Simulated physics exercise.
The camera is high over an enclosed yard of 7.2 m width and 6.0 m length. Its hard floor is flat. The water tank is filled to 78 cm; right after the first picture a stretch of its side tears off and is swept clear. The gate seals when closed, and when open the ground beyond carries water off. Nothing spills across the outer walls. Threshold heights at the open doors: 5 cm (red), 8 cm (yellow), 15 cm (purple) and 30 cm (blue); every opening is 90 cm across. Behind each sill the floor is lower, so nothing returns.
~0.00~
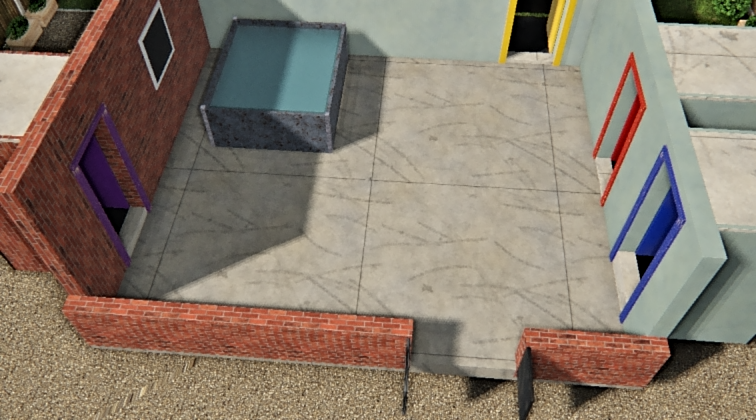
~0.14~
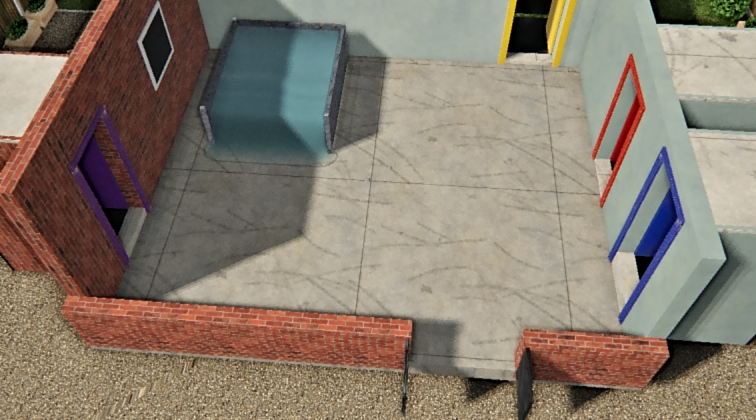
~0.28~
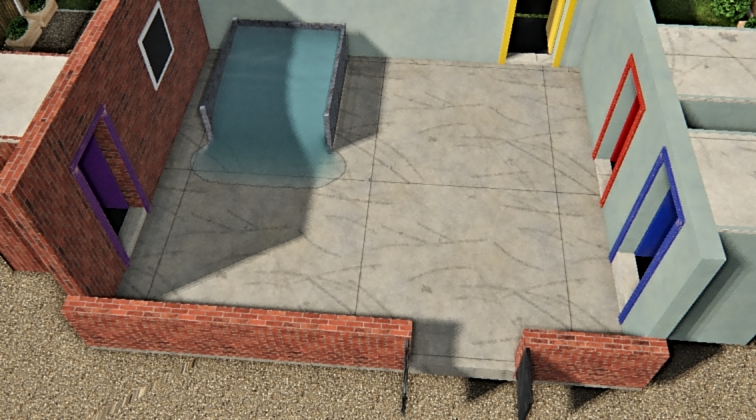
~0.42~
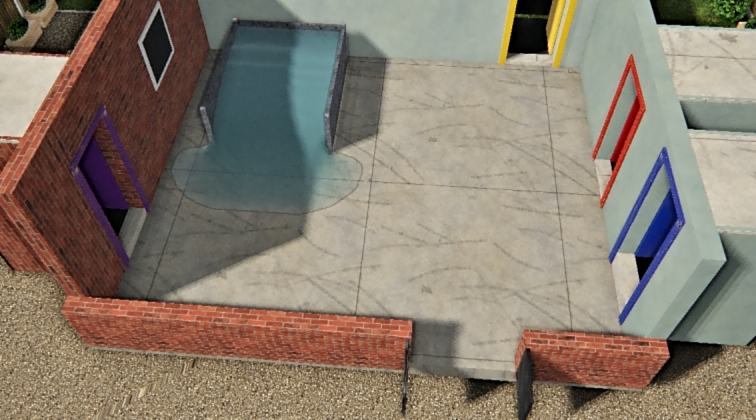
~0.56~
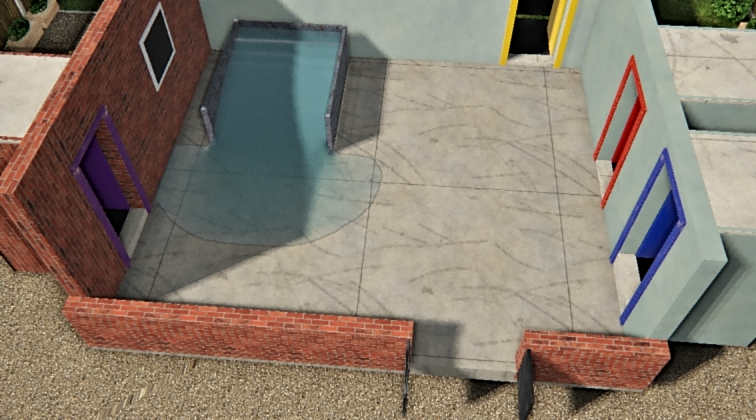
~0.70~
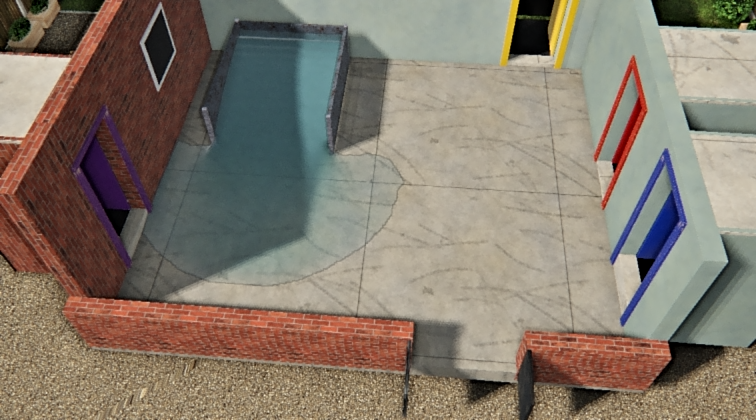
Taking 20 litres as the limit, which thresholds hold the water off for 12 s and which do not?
Within that time: At the red door it exceeds the limit; at the yellow door it goes over the limit; at the purple door it goes over the limit; at the blue door it stays under the limit.
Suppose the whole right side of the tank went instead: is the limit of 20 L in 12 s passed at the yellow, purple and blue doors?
Then: Yellow past it, purple below, blue below.
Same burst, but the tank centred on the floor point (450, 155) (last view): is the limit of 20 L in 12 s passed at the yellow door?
Then: Yellow above.
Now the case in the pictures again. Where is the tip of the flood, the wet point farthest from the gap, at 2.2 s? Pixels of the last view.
At about (498, 354).
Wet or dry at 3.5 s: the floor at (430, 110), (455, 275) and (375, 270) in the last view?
In turn: Dry, under water, under water.
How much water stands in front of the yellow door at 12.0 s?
About 10.5 cm.
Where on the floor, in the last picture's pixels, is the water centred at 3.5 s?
Around (291, 230).
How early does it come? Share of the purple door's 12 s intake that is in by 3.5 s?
Some 60 per cent by then.
After 1.4 s water covers 35 % of the floor and is deepest (44 cm) near (120, 325); red door not reached, yellow door not reached, purple door 17 cm at the sill, 0 L in, blue door not reached.
After 2.2 s water covers 45 % of the floor and is deepest (52 cm) near (137, 281); red door not reached, yellow door not reached, purple door 19 cm at the sill, 3 L in, blue door not reached.
After 3.5 s water covers 50 % of the floor and is deepest (28 cm) near (619, 351); red door not reached, yellow door not reached, purple door 27 cm at the sill, 52 L in, blue door 15 cm at the sill, 0 L in.
After 7.0 s water covers 90 % of the floor and is deepest (22 cm) near (567, 78); red door 10 cm at the sill, 38 L in, yellow door 17 cm at the sill, 21 L in, purple door 9 cm at the sill, 86 L in, blue door 14 cm at the sill, 0 L in.
After 12.0 s water covers 100 % of the floor and is deepest (14 cm) near (356, 73); red door 7 cm at the sill, 75 L in, yellow door 10 cm at the sill, 131 L in, purple door 6 cm at the sill, 86 L in, blue door 6 cm at the sill, 0 L in.
